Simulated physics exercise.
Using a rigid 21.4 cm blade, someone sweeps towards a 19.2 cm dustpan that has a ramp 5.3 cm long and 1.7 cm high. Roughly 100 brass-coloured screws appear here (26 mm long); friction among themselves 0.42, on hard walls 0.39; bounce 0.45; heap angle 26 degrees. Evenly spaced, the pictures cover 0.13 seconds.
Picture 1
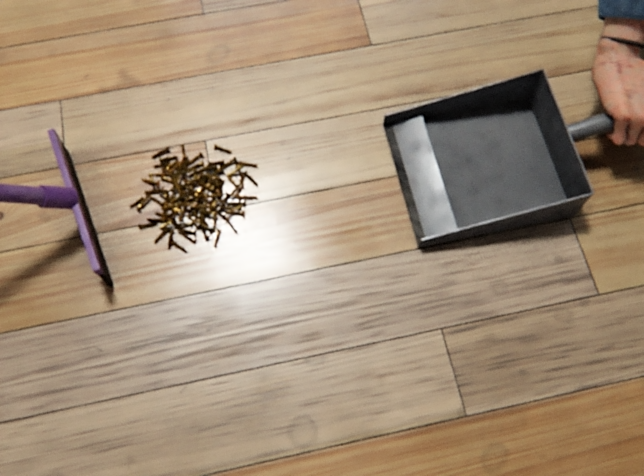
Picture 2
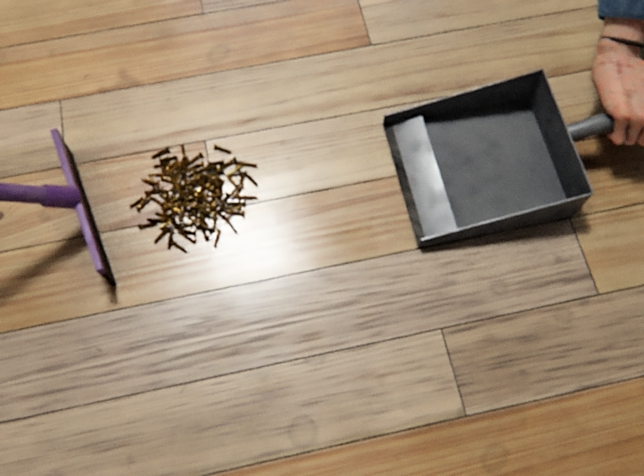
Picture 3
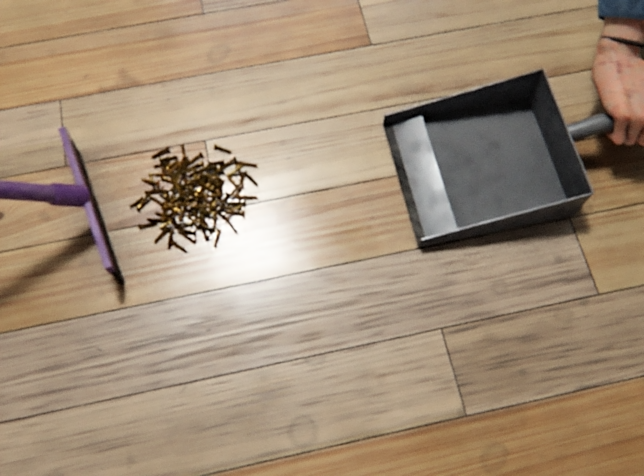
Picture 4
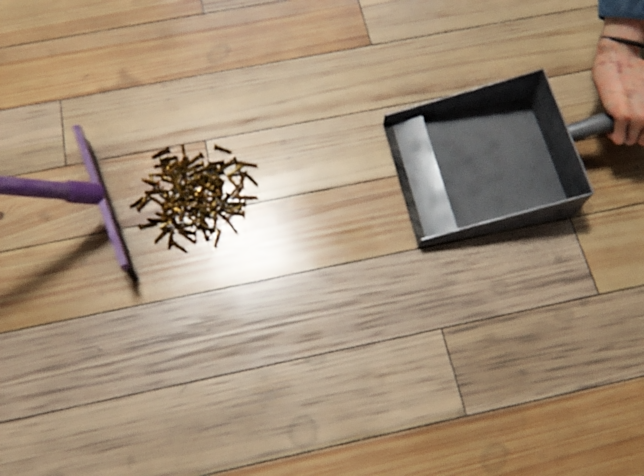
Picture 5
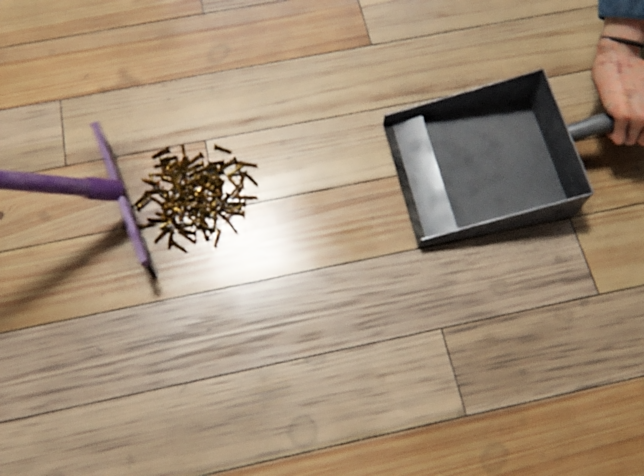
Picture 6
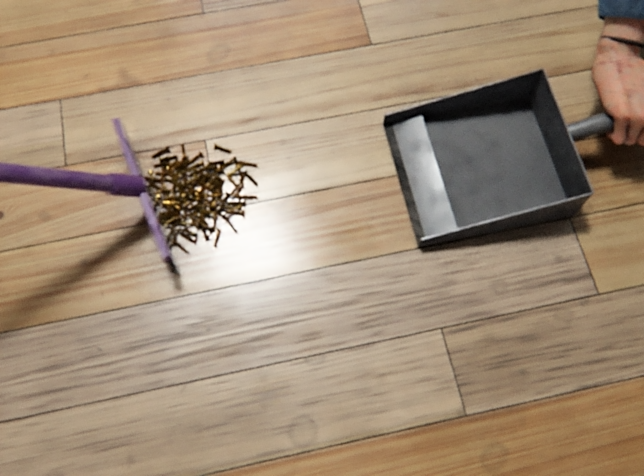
A purple blade slides right across the wooden floor and nudges into a pile of brass-coloured screws.
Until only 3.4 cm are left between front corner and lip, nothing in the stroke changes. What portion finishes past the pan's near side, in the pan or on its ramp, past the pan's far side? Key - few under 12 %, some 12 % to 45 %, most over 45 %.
Near side: Few. Pan: Some. Far side: Some.
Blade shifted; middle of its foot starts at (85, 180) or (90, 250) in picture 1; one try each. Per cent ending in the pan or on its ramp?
I'd put it near 25 per cent for the first and near 25 per cent for the second.
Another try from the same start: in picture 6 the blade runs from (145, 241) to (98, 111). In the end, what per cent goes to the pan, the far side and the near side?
Pan 0, far 60, near 0.
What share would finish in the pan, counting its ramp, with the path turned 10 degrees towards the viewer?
About 20 percent would end up there.
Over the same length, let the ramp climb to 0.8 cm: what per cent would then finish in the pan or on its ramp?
With that ramp, near 30 per cent.
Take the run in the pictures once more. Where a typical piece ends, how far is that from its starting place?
It works out to roughly 28 cm.
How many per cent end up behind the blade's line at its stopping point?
Some 0 per cent.
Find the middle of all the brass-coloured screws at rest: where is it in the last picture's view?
I'd say roughly (389, 142).
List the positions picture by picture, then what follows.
Blade from (98, 270) to (54, 136), moved 0.0 cm, 0 of the pieces shifted so far; middle of the pieces at (193, 192); pan at (489, 166), in the first frame.
Blade from (101, 270) to (57, 136), moved 0.4 cm, 0 of the pieces shifted so far; middle of the pieces at (192, 192), in the second frame.
Blade from (110, 268) to (65, 134), moved 1.4 cm, 0 of the pieces shifted so far; middle of the pieces at (193, 192), in the third frame.
Blade from (125, 265) to (79, 132), moved 3.3 cm, 0 of the pieces shifted so far; middle of the pieces at (193, 192), in the fourth frame.
Blade from (145, 262) to (98, 129), moved 5.7 cm, 1 of the pieces shifted so far; middle of the pieces at (193, 191), in the fifth frame.
Blade from (167, 258) to (118, 125), moved 8.5 cm, 14 of the pieces shifted so far; middle of the pieces at (193, 191); pan at (489, 166), in the sixth frame.
Then, 0.15 s after the last picture, middle of the blade 19 cm from the lip; 0 % over the lip, far side 15 %, near side 0 %.
Then, 0.25 s after the last picture, middle of the blade 9 cm from the lip; 0 % over the lip, far side 20 %, near side 0 %.
Then, 0.48 s after the last picture, middle of the blade 6 cm from the lip; 30 % over the lip, far side 30 %, near side 0 %.
In the end, near side 0 %, pan 25 %, far side 30 %, in front of the lip or behind the blade 45 %.
